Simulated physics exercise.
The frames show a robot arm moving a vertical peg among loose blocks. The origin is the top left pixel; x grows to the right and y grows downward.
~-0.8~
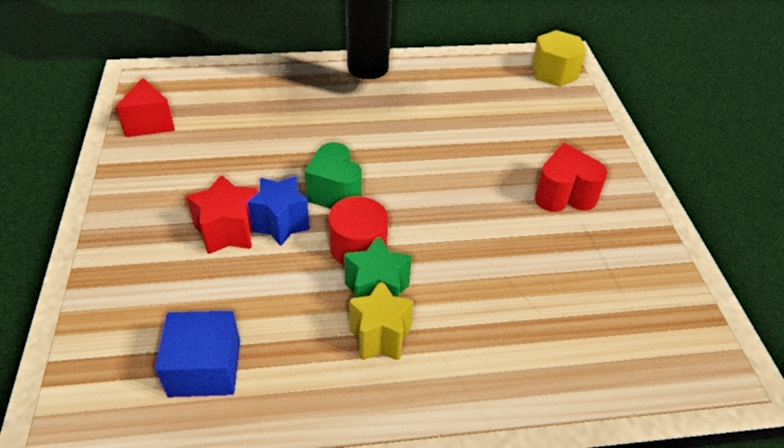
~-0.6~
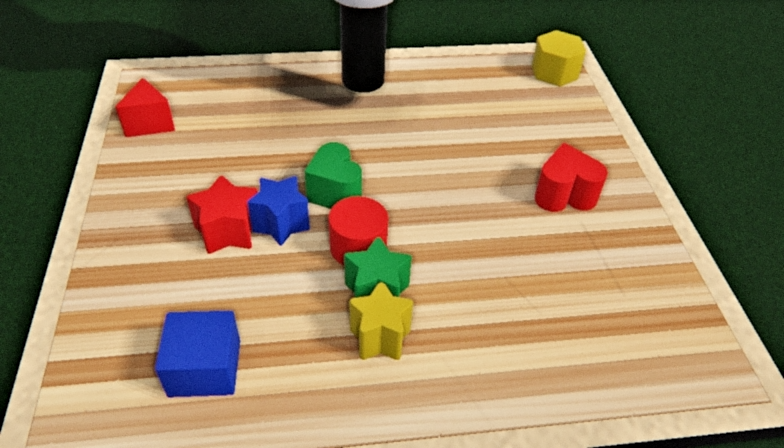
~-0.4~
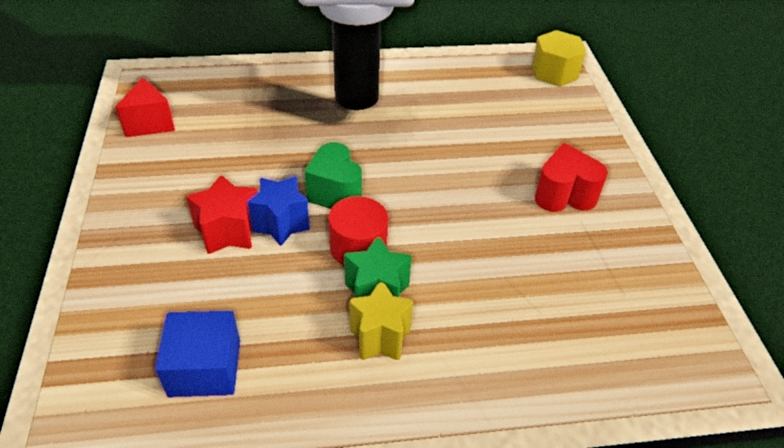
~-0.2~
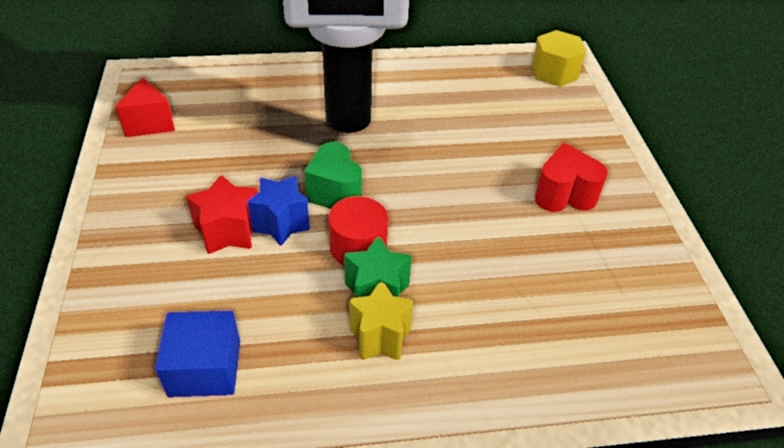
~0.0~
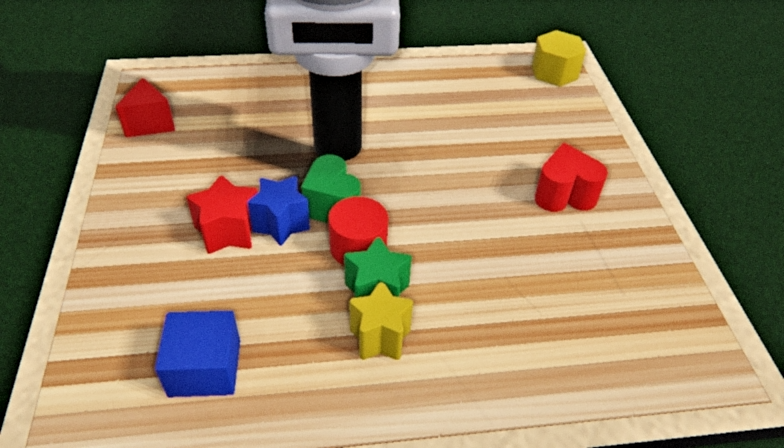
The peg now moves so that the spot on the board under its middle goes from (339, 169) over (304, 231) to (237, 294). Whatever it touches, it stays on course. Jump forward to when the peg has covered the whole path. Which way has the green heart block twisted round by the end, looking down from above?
The turn is anti-clockwise.
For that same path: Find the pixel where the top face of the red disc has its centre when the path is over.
If I read the scene right, the answer is (381, 237).
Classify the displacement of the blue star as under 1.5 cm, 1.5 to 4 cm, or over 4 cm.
The displacement of the blue star is above 4 cm.
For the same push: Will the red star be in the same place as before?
It seems so.
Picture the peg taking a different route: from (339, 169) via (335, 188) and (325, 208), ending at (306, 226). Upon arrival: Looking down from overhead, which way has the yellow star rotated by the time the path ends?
Verdict: Clockwise.
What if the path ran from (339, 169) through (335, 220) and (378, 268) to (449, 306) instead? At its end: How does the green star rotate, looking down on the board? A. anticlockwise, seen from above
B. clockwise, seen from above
Answer: B.
The first path, step by step. One third of the way, peg at (315, 187); blue star at (266, 217), turned 65° clockwise; green heart block at (326, 215), turned 55° anticlockwise; red disc at (379, 236).
Two thirds of the way, peg at (283, 231); blue star at (244, 250), turned 120° clockwise; green heart block at (322, 244), turned 120° anticlockwise; red disc at (381, 237).
At the end, peg at (232, 273); blue square at (185, 352); red star not moved; blue star at (187, 295), turned 120° clockwise; green heart block at (320, 246), turned 125° anticlockwise; red disc at (381, 237).
